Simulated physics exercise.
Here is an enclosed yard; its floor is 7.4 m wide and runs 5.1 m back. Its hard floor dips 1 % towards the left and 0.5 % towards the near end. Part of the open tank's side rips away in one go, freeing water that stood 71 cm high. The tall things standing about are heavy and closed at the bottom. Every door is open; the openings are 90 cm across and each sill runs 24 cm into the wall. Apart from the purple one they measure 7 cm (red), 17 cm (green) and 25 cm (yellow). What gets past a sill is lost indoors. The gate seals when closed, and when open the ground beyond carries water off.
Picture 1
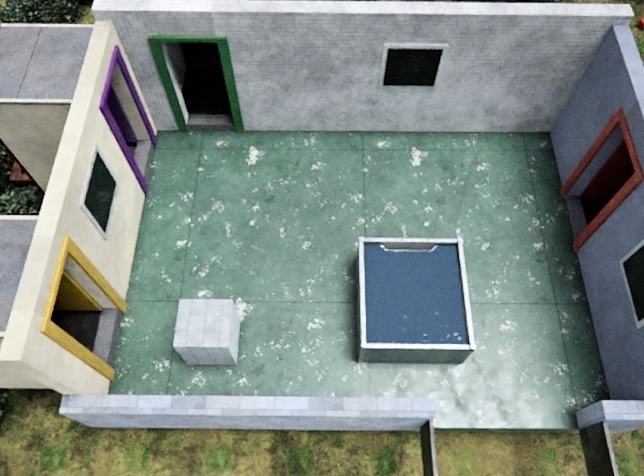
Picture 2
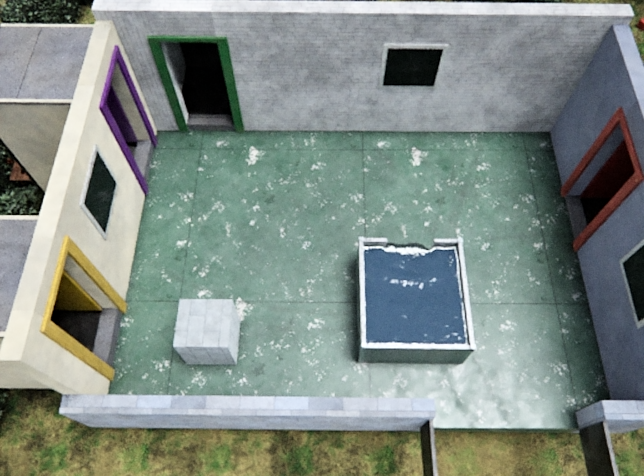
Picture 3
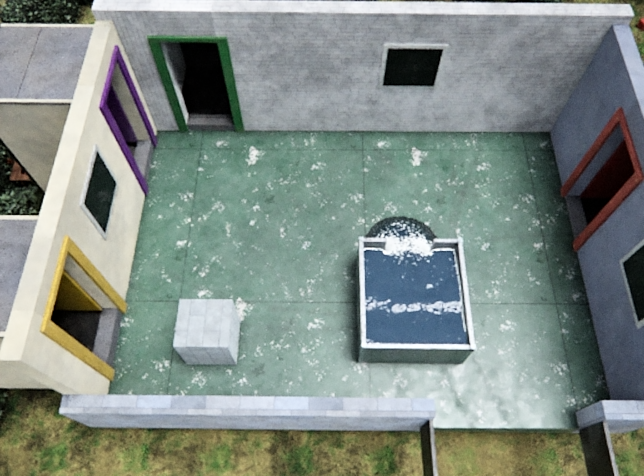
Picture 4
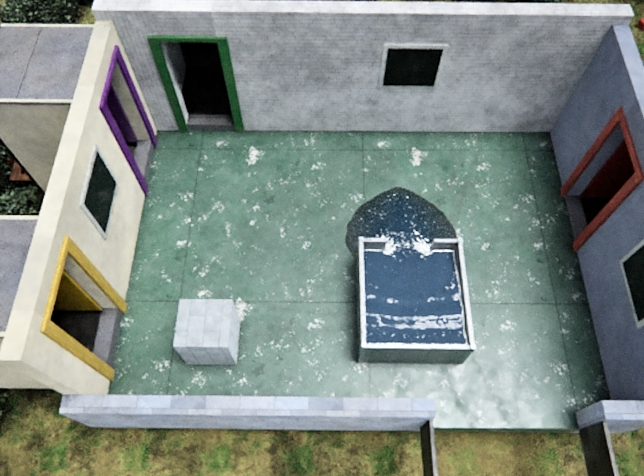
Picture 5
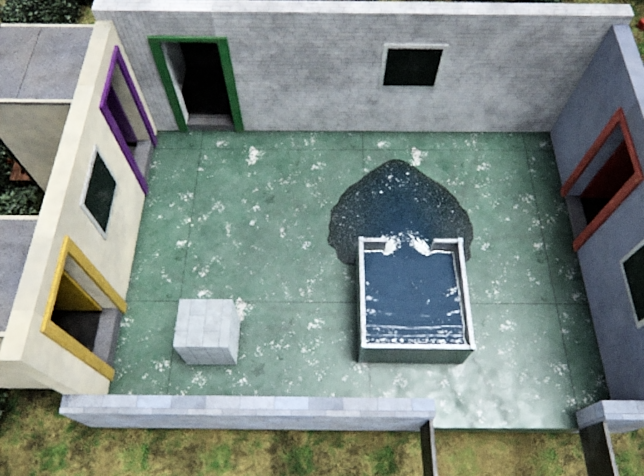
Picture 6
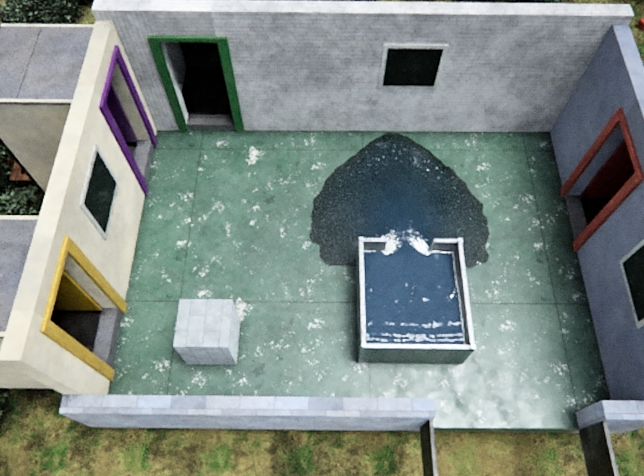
Water pours from the far side of an open tank and spreads across the green floor.
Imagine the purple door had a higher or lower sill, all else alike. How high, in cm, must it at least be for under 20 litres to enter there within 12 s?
At least 11.5 cm or so.
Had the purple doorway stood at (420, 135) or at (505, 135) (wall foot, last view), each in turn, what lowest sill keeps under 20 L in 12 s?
About 19 and 8.5 cm.
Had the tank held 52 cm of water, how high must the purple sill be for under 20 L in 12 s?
About 7.5 cm.
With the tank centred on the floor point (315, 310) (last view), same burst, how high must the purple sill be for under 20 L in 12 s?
About 15 cm.
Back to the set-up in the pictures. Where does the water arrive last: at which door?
Last comes the yellow one.
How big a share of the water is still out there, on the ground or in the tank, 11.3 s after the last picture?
Some 84 per cent remains.
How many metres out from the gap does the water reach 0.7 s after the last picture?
About 3.4 m.
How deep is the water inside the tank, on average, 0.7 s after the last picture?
Some 44 cm.
Then, 0.7 s after the last picture water covers 25 % of the floor, deepest (30 cm) near (404, 254); it has not reached the purple door.
Then, 2.3 s after the last picture water covers 35 % of the floor, deepest (23 cm) near (157, 132); 15 cm at the purple door, 0 litres in over its 21 cm sill.
Then, 11.3 s after the last picture water covers 95 % of the floor, deepest (10 cm) near (106, 407); 6 cm at the purple door, 0 litres in over its 21 cm sill.
At the purple door as built, the water peaked near 18 cm, 2.5 s after the last picture.
With a sill of 9.5 cm, 43 litres would have come in within the 12 s; with 12.5 cm, 14 litres. So under 20 litres takes about 11.5 cm.
